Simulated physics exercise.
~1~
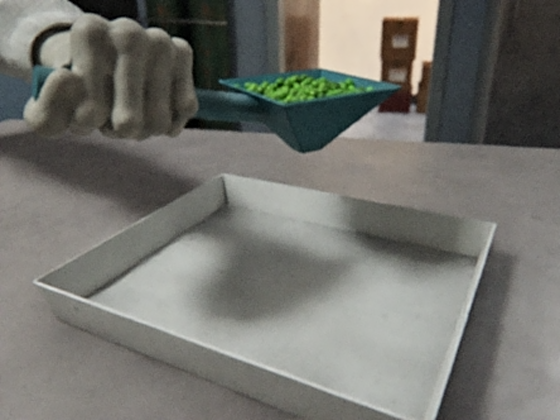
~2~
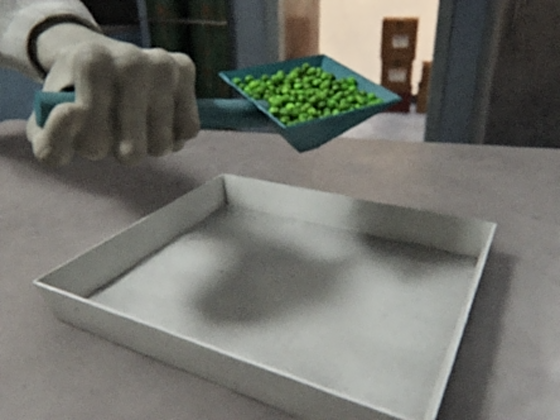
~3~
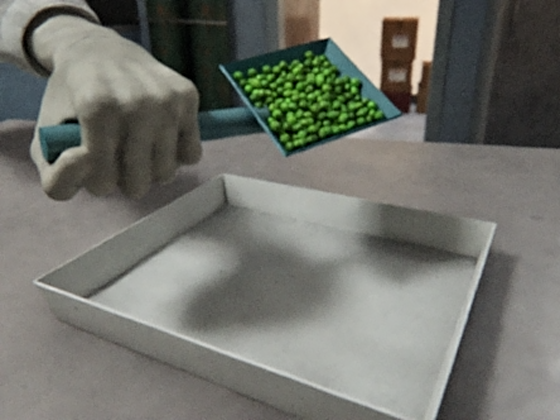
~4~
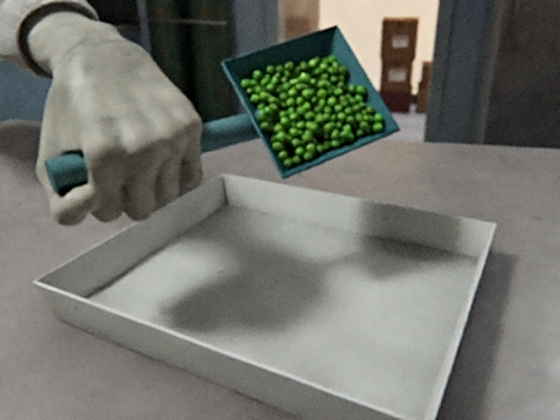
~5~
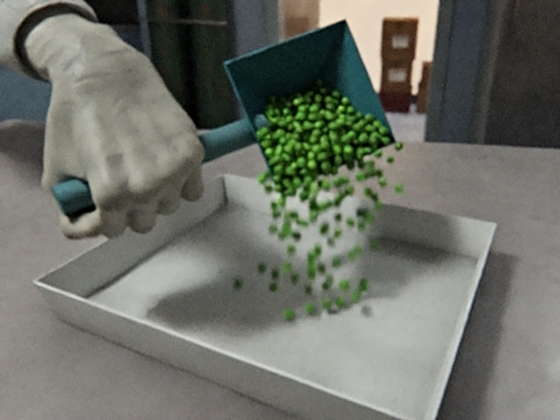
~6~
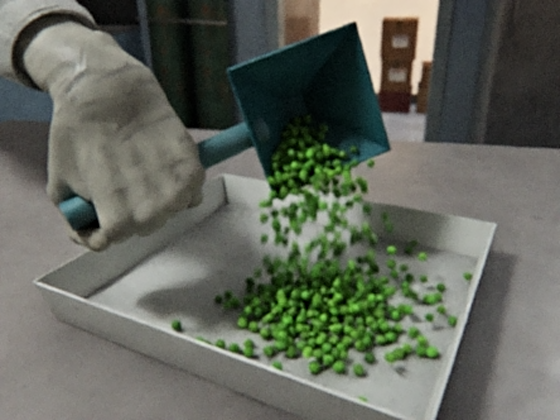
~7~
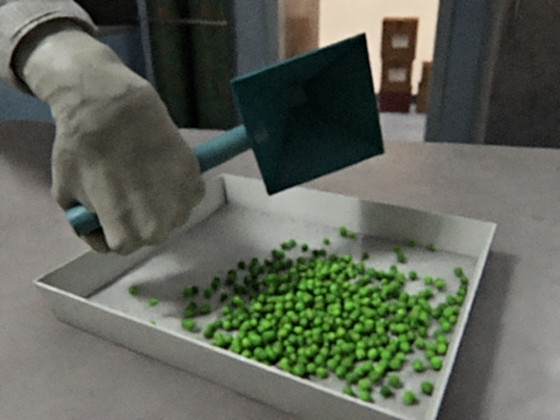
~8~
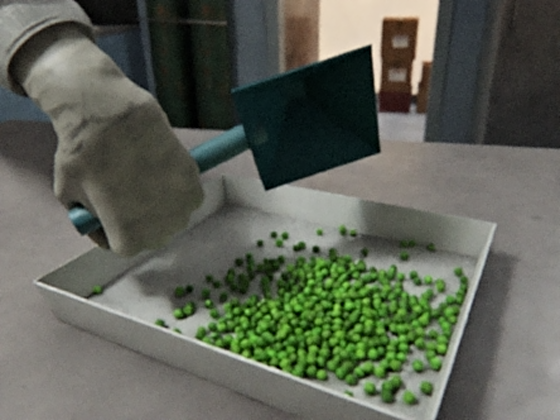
The clip shows a pale gloved hand holding a teal scoop of small green peas above a shallow white tray on a grey surface. The hand steadily tilts the scoop until the peas pour out, and it ends empty above the peas spread across the tray.
